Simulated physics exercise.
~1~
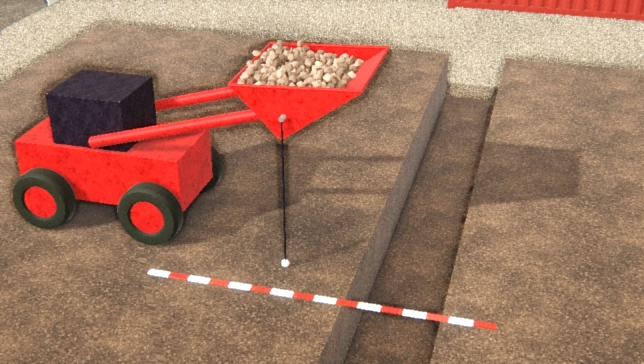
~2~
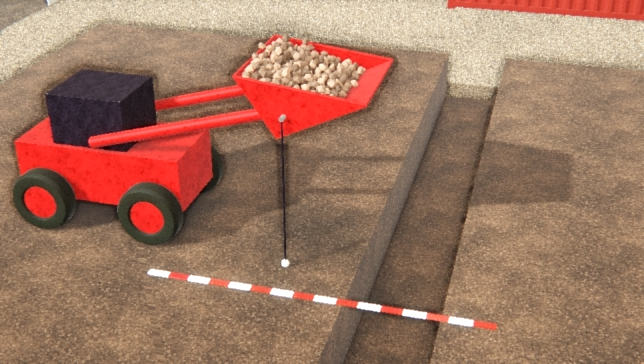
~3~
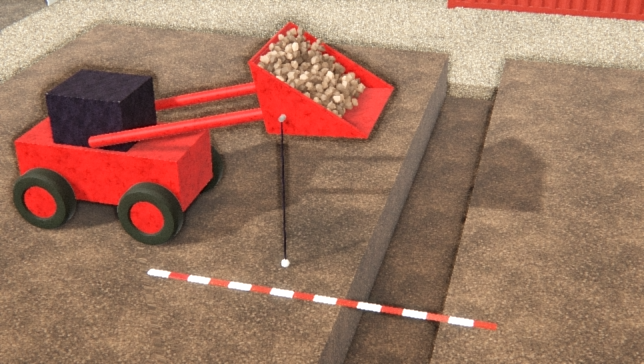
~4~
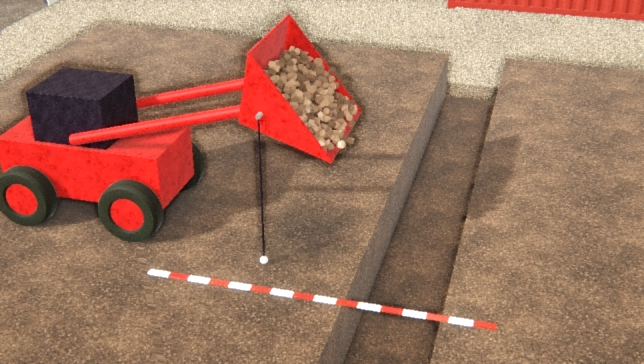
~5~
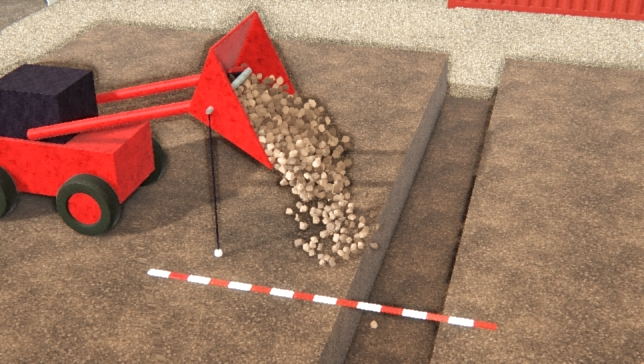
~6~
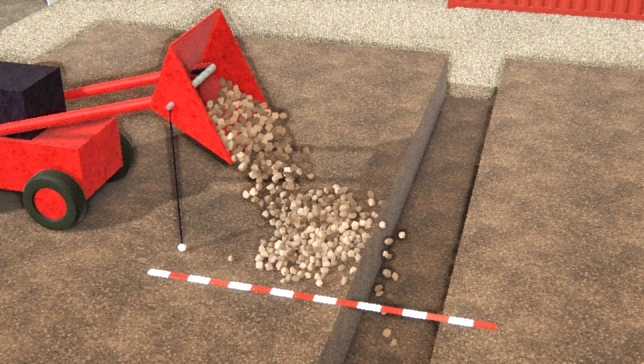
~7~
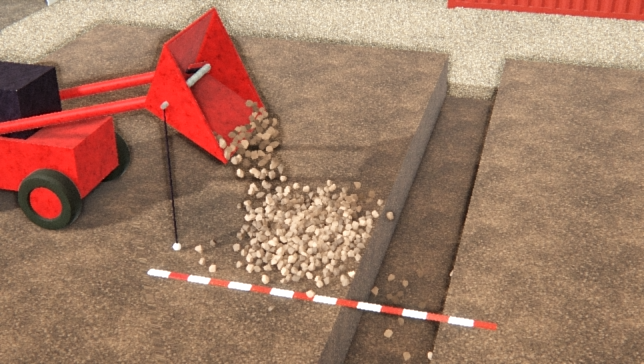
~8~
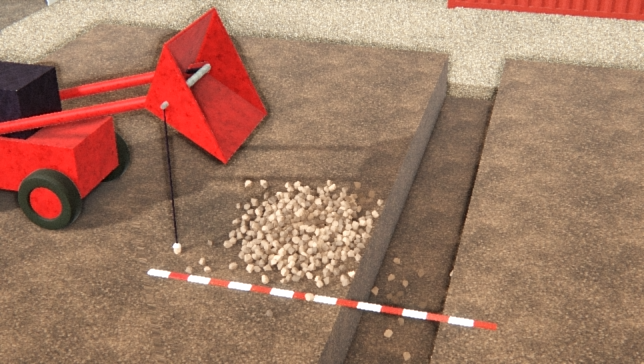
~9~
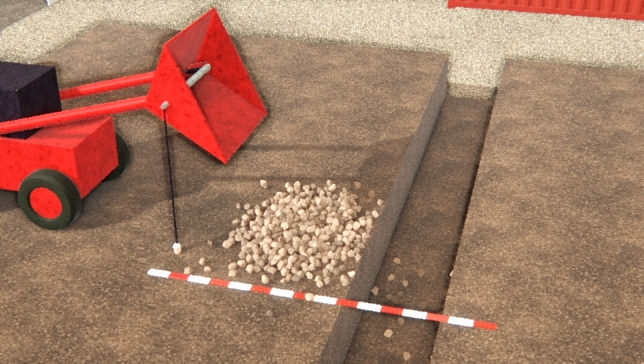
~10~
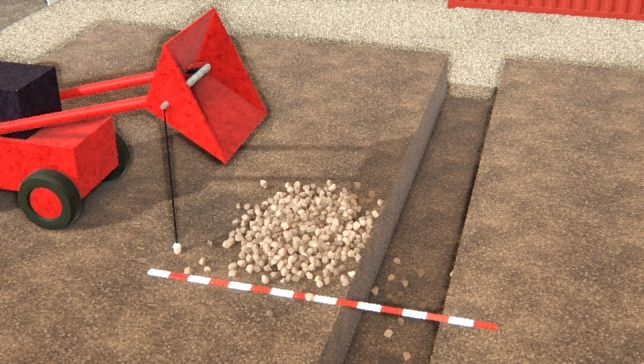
The clip shows a red loader tipping a bucket of pale stones beside a trench while backing away to the left. The stones pour onto the ground, a few dropping into the trench, and nearly all rest in a heap short of it as the emptied bucket stays tilted.
